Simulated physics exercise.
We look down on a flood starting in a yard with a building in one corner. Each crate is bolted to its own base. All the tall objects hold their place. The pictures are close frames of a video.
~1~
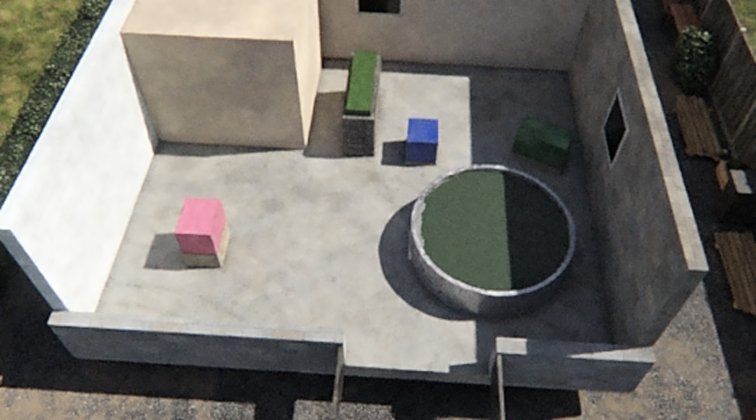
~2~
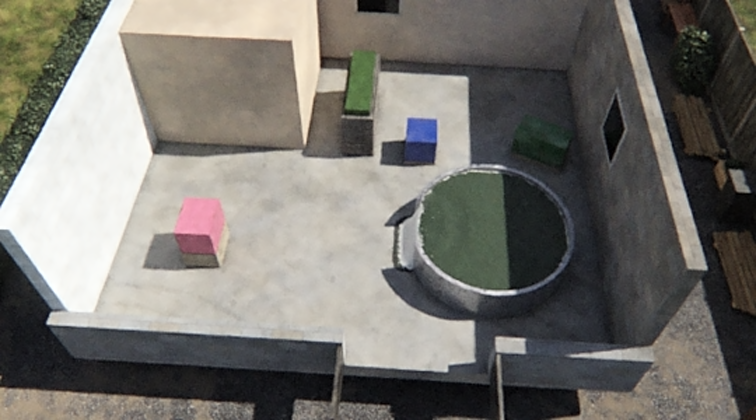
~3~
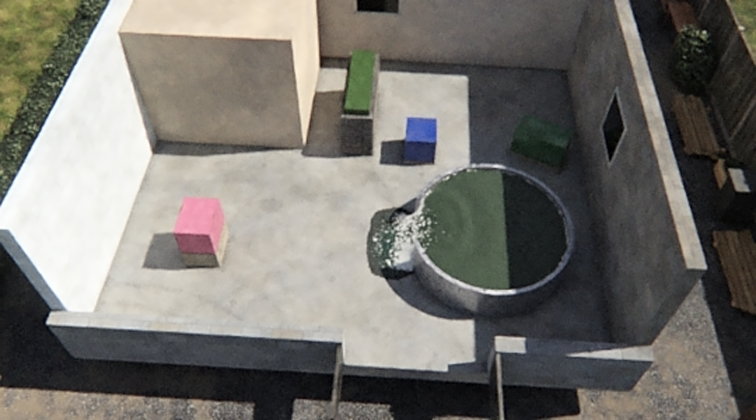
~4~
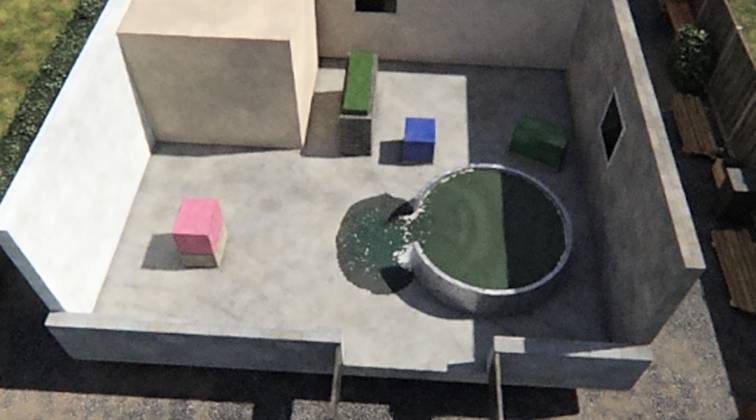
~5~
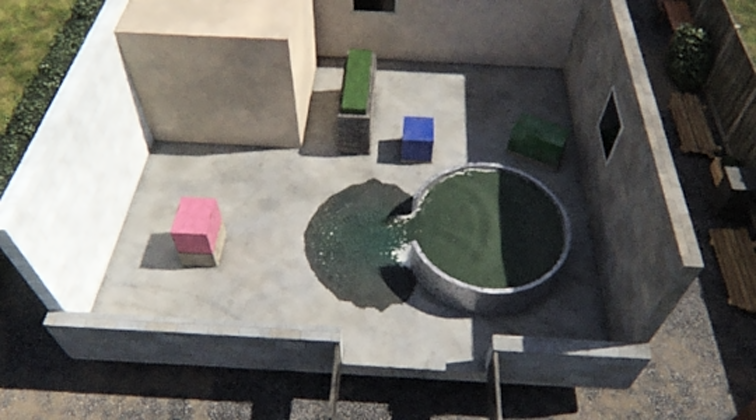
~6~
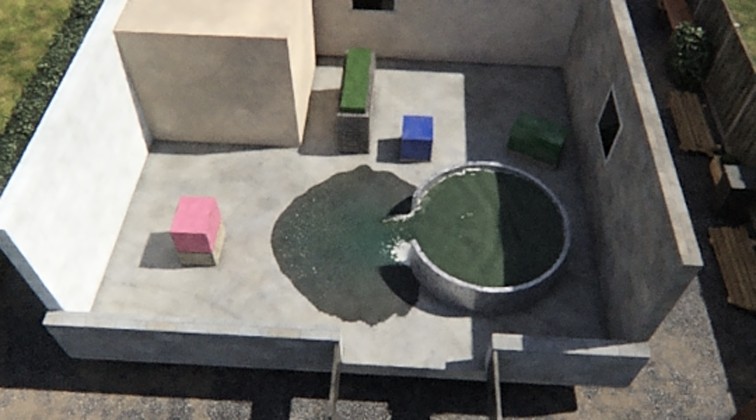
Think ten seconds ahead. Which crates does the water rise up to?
The pink crate escapes dry; the green crate escapes dry; the blue crate is wetted.
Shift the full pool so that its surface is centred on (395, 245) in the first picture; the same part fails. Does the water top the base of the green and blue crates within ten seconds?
In short: Green is safe, blue is wetted.
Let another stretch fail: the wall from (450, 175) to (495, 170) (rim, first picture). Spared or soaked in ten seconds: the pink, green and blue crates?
My reading: The pink one escapes it, the green one gets wet, the blue one is wetted.
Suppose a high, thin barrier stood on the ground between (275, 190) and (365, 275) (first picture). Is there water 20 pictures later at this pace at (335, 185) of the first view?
Answer: Under water.
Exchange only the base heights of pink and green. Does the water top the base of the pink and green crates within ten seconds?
One by one: Pink crate takes water, green crate stays dry.
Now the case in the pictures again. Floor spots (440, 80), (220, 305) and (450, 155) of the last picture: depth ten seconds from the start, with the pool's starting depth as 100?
In that order: 4, 18 and 0 per cent.
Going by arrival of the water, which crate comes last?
Last comes the green-painted one.
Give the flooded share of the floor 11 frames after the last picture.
Close to 40 %.
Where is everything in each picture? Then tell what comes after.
In the first frame, still water in the round tank at (492, 228).
In the second frame, water pours out at (413, 238) and has run to a hidden place.
In the third frame, the front is at (379, 216), out from the gap at (413, 239).
In the fourth frame, water pours out at (412, 239) and has run to (355, 210).
In the fifth frame, the front is at (310, 231), out from the gap at (410, 238).
In the sixth frame, water pours out at (410, 236) and has run to (279, 228).
A moment on, water covers 30 % of the floor; the pink crate water round its plinth, the green crate not reached, the blue crate water round its plinth.
Next, water covers 40 % of the floor; the pink crate water round its plinth, the green crate not reached, the blue crate water round its plinth.
Then, water covers 50 % of the floor; the pink crate water round its plinth, the green crate not reached, the blue crate water round its plinth.
Later, water covers 50 % of the floor; the pink crate water round its plinth, the green crate not reached, the blue crate water round its plinth.
In the end, water covers 75 % of the floor; the pink crate stayed above the water, the green crate stayed above the water, the blue crate was topped.
